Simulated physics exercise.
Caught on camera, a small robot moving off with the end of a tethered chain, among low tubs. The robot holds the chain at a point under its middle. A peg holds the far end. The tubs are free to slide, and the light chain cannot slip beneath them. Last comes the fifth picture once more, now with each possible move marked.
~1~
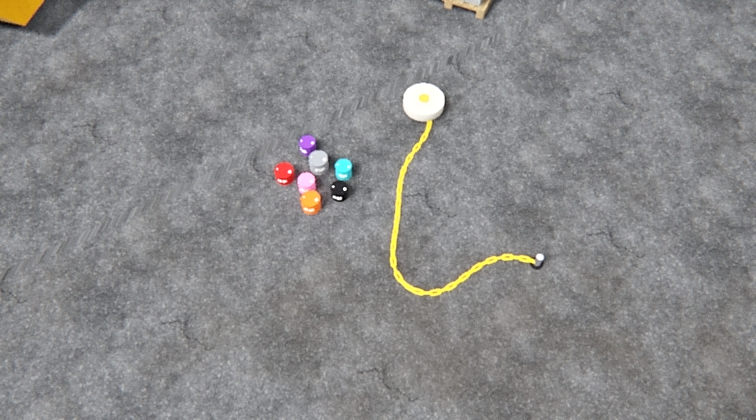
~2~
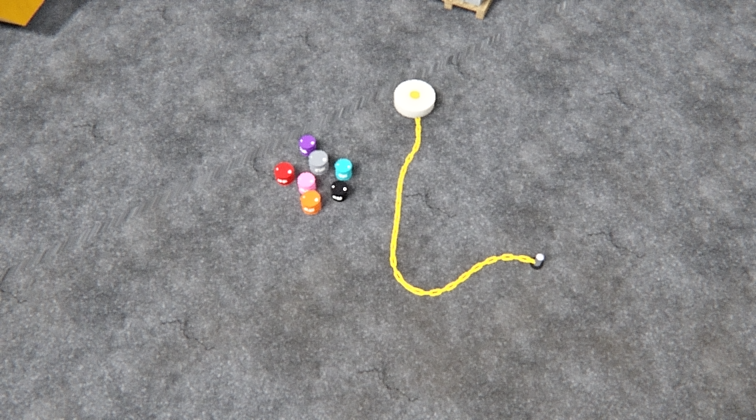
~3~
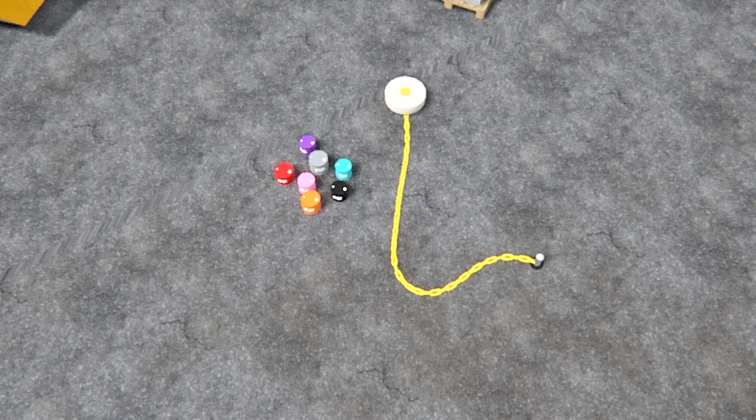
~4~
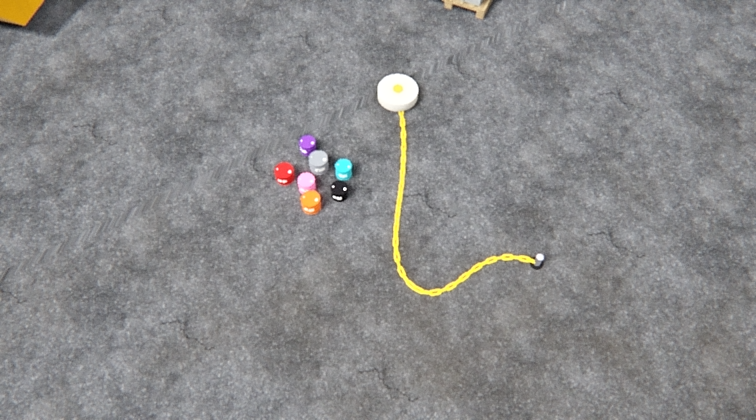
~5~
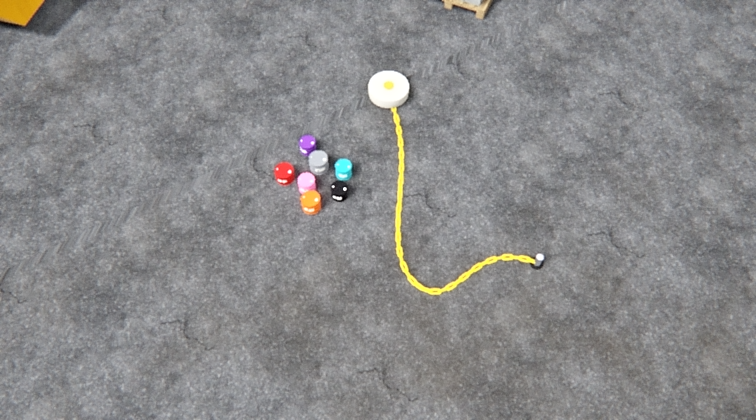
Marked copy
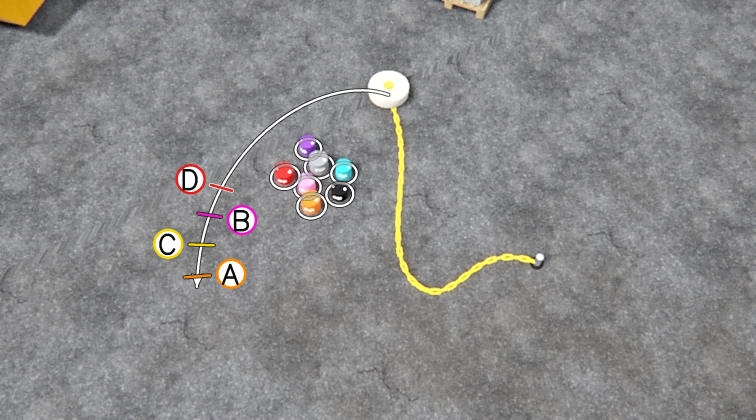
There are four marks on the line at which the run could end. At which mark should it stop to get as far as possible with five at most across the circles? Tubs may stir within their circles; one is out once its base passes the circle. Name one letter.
B.
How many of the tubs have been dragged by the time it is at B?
Four.
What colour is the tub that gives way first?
Purple.
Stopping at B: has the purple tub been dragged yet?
Yes.
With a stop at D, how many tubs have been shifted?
By then, one.
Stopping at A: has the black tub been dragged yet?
Yes.
On the marked copy, A at (197, 276); B at (210, 215); C at (202, 245); D at (222, 188); the route from (389, 95) via (251, 146) to (197, 287).
Following B. Soon after the start, robot (308, 98).
Later, robot (243, 148).
In the end, robot (208, 211); grey tub (320, 173); purple tub (302, 172); red tub (285, 179); turquoise tub (339, 177); four over the rings.
As for the rest, A has seven over the rings; C has seven over the rings; D is within the limit but short.
